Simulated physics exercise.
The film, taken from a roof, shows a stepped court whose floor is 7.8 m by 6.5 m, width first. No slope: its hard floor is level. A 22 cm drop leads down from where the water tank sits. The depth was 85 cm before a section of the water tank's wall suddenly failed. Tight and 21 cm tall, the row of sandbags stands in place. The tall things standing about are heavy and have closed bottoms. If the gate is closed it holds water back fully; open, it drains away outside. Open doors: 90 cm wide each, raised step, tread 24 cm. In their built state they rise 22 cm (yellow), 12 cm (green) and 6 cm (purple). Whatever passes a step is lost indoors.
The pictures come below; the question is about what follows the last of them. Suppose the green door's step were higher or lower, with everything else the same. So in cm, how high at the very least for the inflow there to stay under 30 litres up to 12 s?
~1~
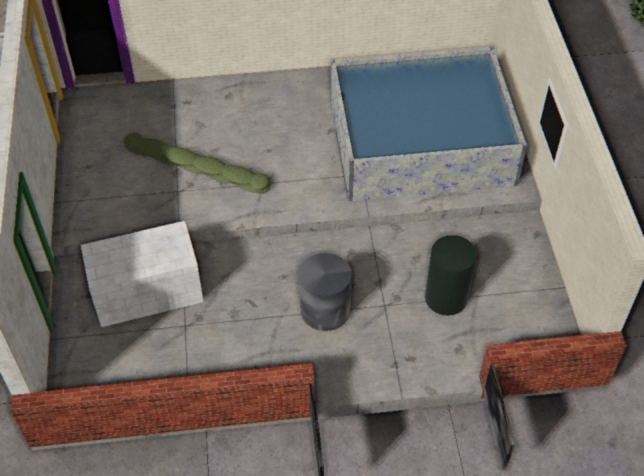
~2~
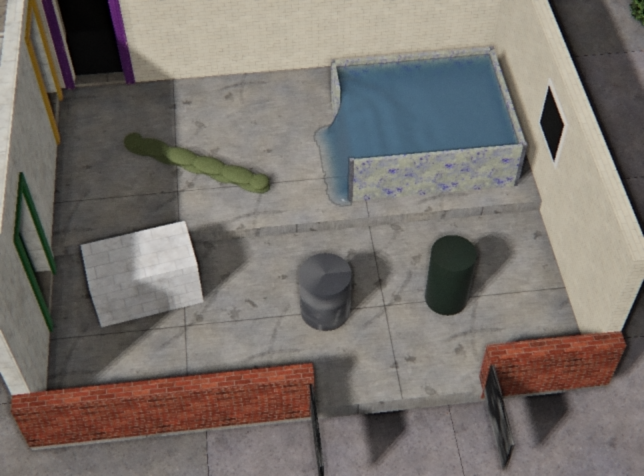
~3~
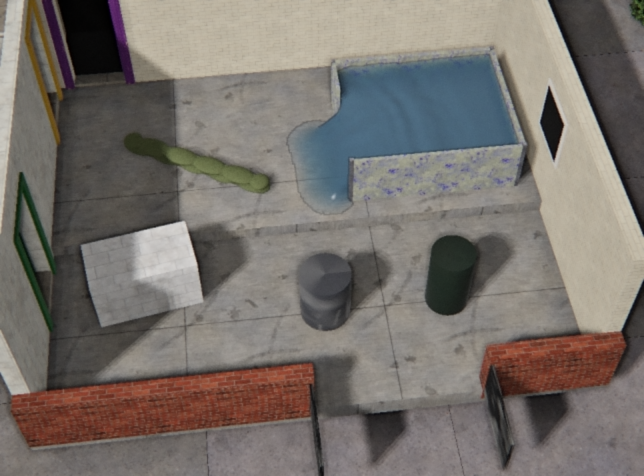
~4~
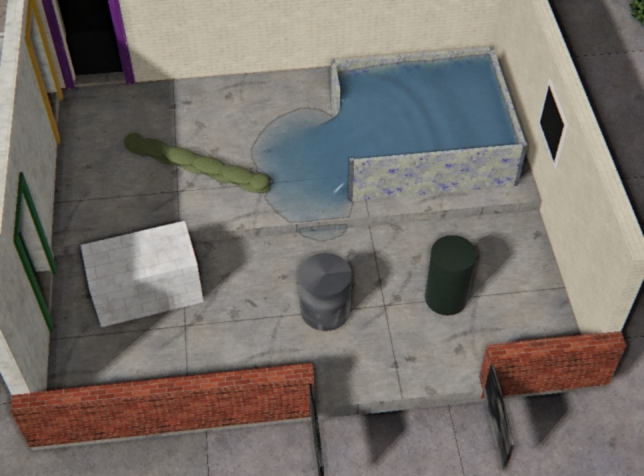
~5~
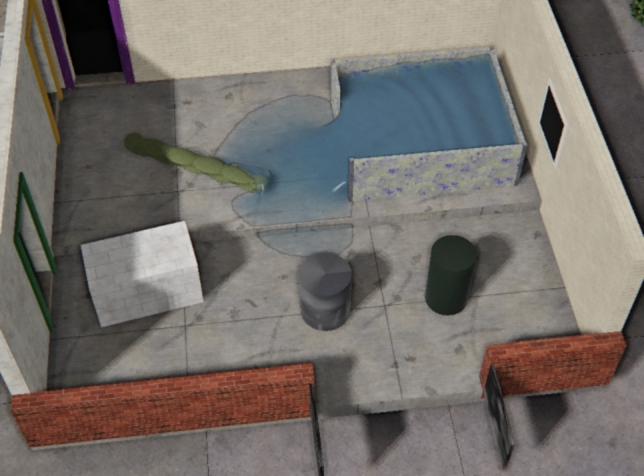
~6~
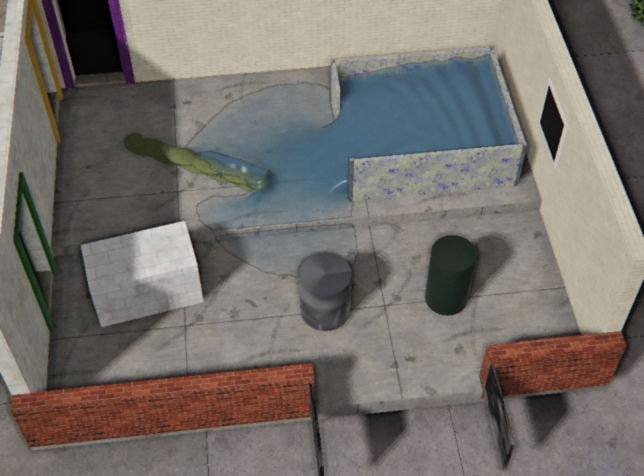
At least 21 cm or so.
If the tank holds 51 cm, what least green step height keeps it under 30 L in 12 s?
Roughly 11.5 centimetres.
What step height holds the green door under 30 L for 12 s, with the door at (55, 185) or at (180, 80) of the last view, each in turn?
First place around 14.0 cm, second around 18 cm.
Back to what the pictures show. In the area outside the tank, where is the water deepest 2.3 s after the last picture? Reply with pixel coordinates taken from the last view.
Look close to (61, 88).
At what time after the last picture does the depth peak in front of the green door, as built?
That happens close to 5.5 s on the clock.
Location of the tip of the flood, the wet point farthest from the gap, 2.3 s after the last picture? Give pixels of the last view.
I'd put the front's tip around (46, 422).
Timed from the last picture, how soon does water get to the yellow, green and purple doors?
Arrival times - yellow: 0.7 s; green: 0.9 s; purple: 0.8 s.
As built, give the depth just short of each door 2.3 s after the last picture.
Depths, in cm - yellow: 30, green: 21, purple: 28.
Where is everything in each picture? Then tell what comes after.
The water tank at (425, 105) is whole and still, 85 cm deep; the green door at (37, 259) is dry, in the first picture.
Water pours out at (346, 152) and has run 0.4 m, to (319, 140); about 9 cm deep outside, 85 cm at the back, in the second picture.
The gap is at (346, 152), the front 0.8 m out at (297, 160); the back of the water tank holds 85 cm, in the third picture.
The front is at (257, 159), 1.5 m from the gap at (346, 154); 2.8 m2 of floor is wet, 85 cm left at the back, in the fourth picture.
The front is at (217, 165), 2.1 m from the gap at (346, 154); 4.8 m2 of floor is wet, 84 cm left at the back, in the fifth picture.
The front is at (188, 154), 2.6 m from the gap at (346, 154); 6.9 m2 of floor is wet, 77 cm left at the back; 2.6 m in a straight line remain to the green door at (37, 259), in the sixth picture.
Then, 0.7 s after the last picture water covers 35 % of the floor, deepest (48 cm) near (268, 193); it has not reached the green door.
Then, 2.3 s after the last picture water covers 60 % of the floor, deepest (49 cm) near (61, 88); 21 cm at the green door, 48 litres in over its 12 cm step.
Then, 11.3 s after the last picture water covers 95 % of the floor, deepest (17 cm) near (136, 268); 14 cm at the green door, 182 litres in over its 12 cm step.
At the green door as built, the water peaked near 22 cm, 5.3 s after the last picture.
With a step of 17.5 cm, 60 litres would have come in within the 12 s; with 24 cm, 15 litres. So under 30 litres takes about 21 cm.
